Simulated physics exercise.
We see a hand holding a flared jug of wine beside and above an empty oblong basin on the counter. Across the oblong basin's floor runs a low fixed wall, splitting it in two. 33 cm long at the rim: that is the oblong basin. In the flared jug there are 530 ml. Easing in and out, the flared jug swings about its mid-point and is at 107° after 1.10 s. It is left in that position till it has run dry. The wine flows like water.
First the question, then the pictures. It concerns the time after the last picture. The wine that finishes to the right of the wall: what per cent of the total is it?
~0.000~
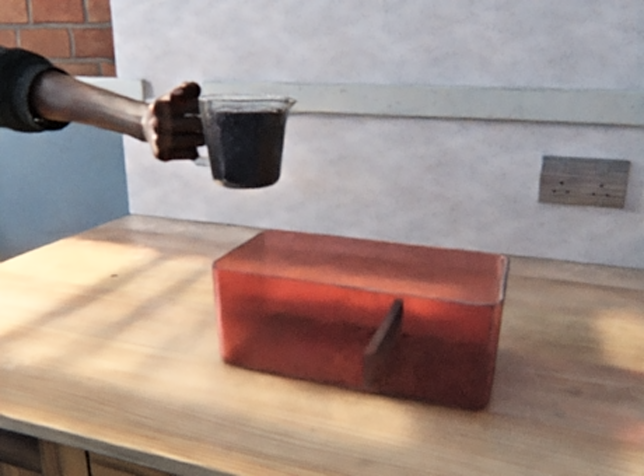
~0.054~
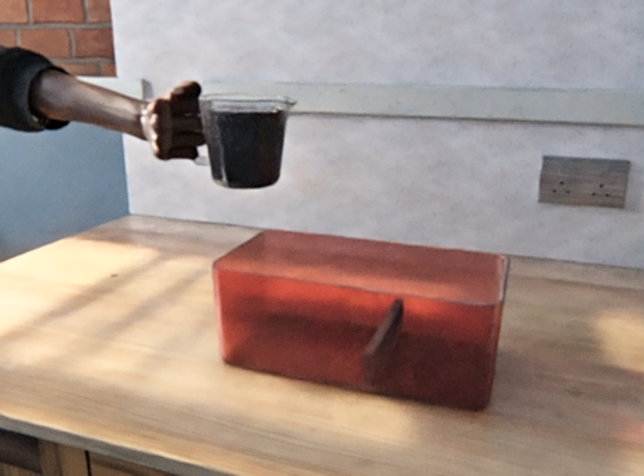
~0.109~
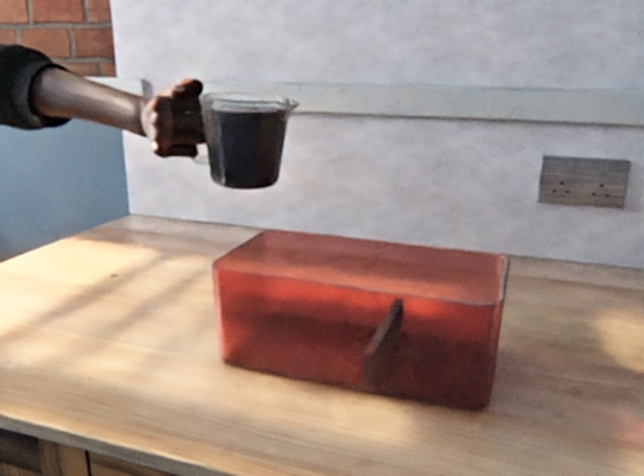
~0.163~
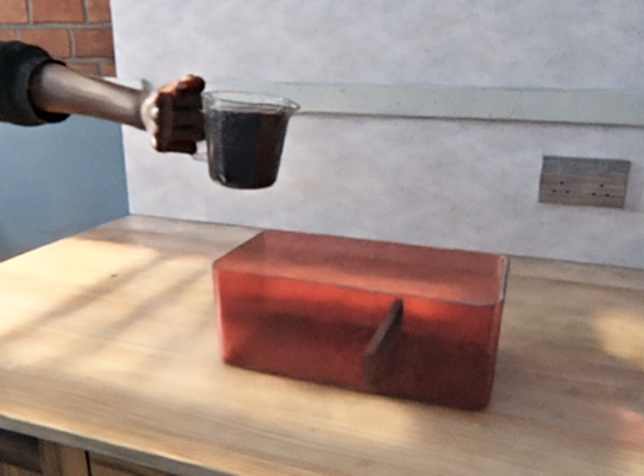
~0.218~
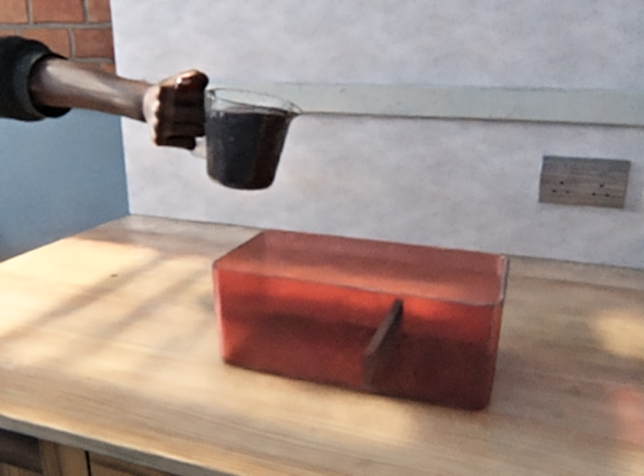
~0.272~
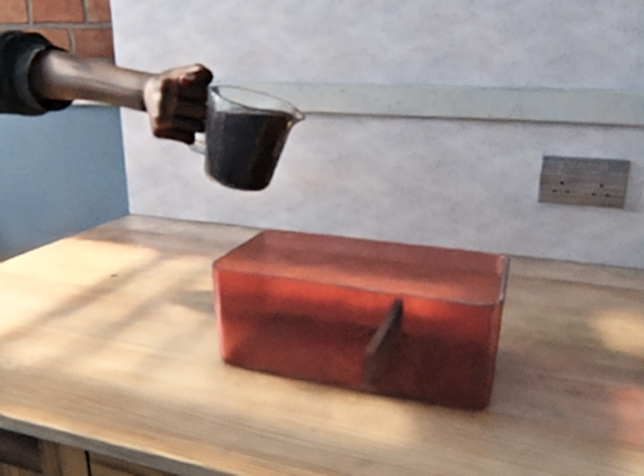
It is about 7 per cent of the total.
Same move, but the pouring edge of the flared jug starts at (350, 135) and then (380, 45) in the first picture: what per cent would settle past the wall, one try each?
I'd expect close to 60 per cent and then close to 90 per cent.
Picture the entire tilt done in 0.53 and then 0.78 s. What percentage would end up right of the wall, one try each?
The first try gives 5 percent and the second 5 percent.
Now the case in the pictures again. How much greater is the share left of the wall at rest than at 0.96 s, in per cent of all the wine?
Near 20 percent, give or take.
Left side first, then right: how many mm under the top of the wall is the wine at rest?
Roughly 28 mm on the left side and roughly 42 mm on the right.
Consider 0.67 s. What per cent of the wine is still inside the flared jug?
I'd estimate some 66 % remains.
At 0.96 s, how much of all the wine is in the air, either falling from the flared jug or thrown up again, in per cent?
Roughly 14 %.
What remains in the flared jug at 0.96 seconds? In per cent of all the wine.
12 in a hundred, give or take.
Then, 0.67 s in, the tilt is 71° and 66 per cent is still to pour, 12 is left of the wall and 0 right of it.
Then, 0.96 s in, the tilt is 103° and 12 per cent is still to pour, 71 is left of the wall and 2 right of it.
Then, 1.27 s in, the tilt is 107° and 0 per cent is still to pour, 91 is left of the wall and 6 right of it.
Then, 1.60 s in, the tilt is 107° and 0 per cent is still to pour, 91 is left of the wall and 7 right of it.
Finally, 91 per cent lies left of the wall, 7 right of it and 2 outside.
